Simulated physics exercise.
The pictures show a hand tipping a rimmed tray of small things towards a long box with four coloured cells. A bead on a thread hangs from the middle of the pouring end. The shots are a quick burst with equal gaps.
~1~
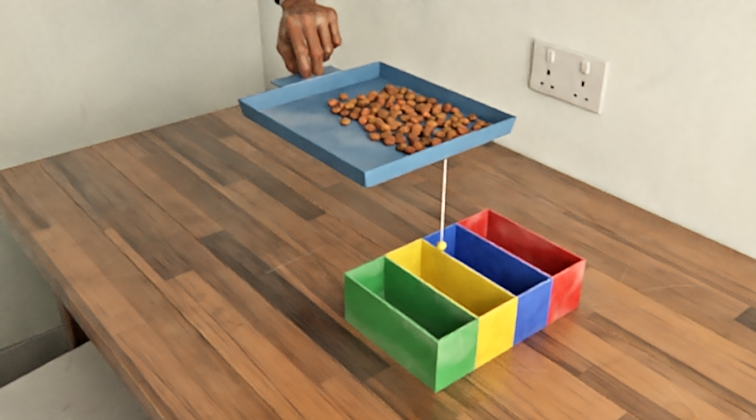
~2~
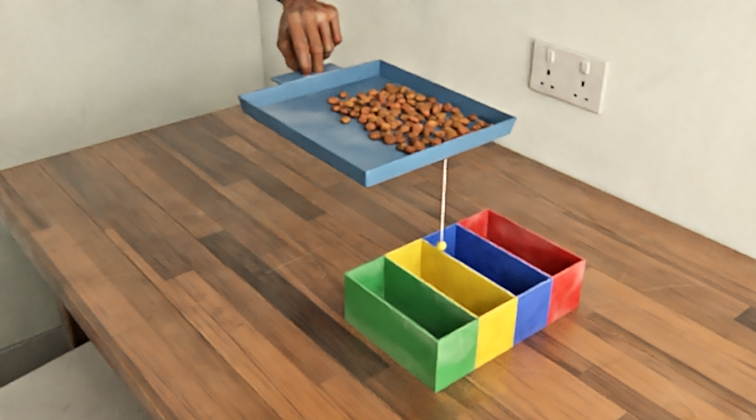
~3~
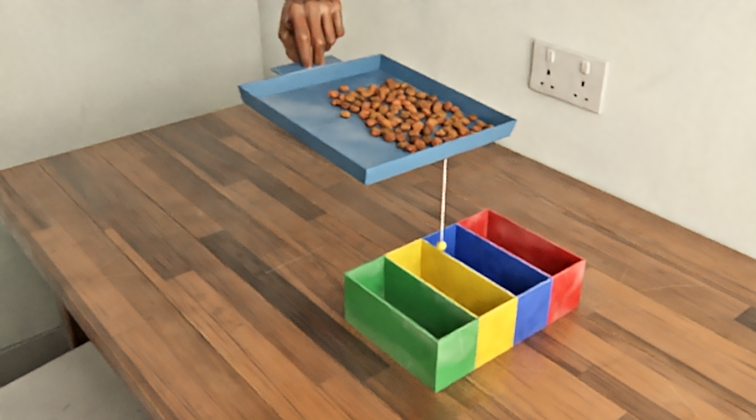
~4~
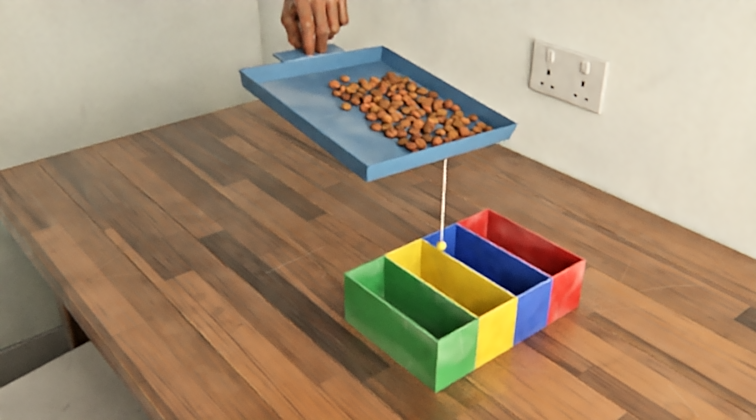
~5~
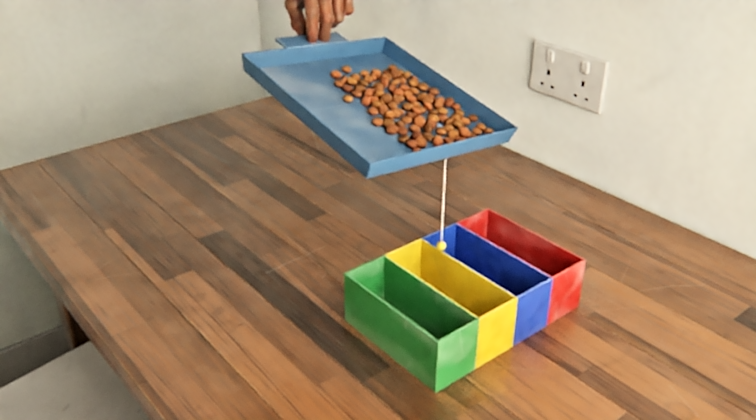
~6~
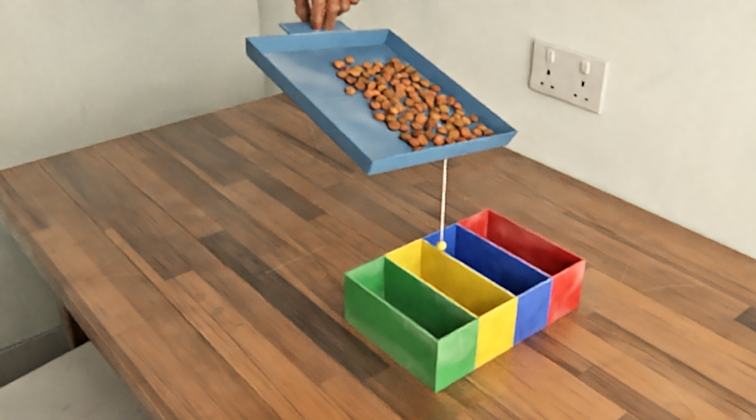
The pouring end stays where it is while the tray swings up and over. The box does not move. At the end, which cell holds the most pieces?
Fullest: The red cell.
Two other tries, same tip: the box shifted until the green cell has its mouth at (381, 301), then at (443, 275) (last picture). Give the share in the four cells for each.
In turn 60 and 100 in a hundred.
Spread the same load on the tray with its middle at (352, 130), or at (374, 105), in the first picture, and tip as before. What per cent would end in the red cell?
First some 70, then 70 per cent.
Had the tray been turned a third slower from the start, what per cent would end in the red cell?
Close to 80 per cent.
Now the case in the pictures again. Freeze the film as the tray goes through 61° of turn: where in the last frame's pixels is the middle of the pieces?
Around (458, 105).
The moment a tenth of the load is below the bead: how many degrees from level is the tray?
At some 90 degrees.
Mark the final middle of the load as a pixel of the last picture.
Close to (505, 276).
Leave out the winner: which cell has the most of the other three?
The runner-up: That blue cell.
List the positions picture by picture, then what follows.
The first picture shows corners of the pouring end at (366, 169) and (511, 116), level; middle of the load at (405, 119), bits of dog kibble; bead on its thread at (441, 246); green cell at (457, 351); yellow cell at (496, 328); blue cell at (532, 307); red cell at (566, 288).
The second picture shows corners of the pouring end at (366, 169) and (512, 117), level; middle of the load at (405, 118).
The third picture shows corners of the pouring end at (367, 167) and (512, 119), tipped barely, lowest at the right corner; middle of the load at (406, 115).
The fourth picture shows corners of the pouring end at (369, 164) and (513, 123), tipped a little, lowest at the right corner; middle of the load at (406, 111).
The fifth picture shows corners of the pouring end at (371, 161) and (513, 126), tipped a little, lowest at the right corner; middle of the load at (408, 107).
The sixth picture shows corners of the pouring end at (374, 158) and (513, 130), tipped clearly, lowest at the right corner; middle of the load at (409, 103); green cell at (457, 351); yellow cell at (496, 328); blue cell at (532, 307); red cell at (566, 288).
Soon, tray tipped steeply; nearly all on the tray; a stray few falling or outside the box.
A while on, tray tipped right over; about a quarter on the tray; about half in the red cell; a small part in the blue cell; a small part falling or outside the box.
Towards the end, tray tipped past a quarter turn; most in the red cell; about a quarter in the blue cell; a stray few falling or outside the box.
Finally, tray tipped past a quarter turn; most in the red cell; about a quarter in the blue cell; none in the green cell; none in the yellow cell; a stray few outside the box.
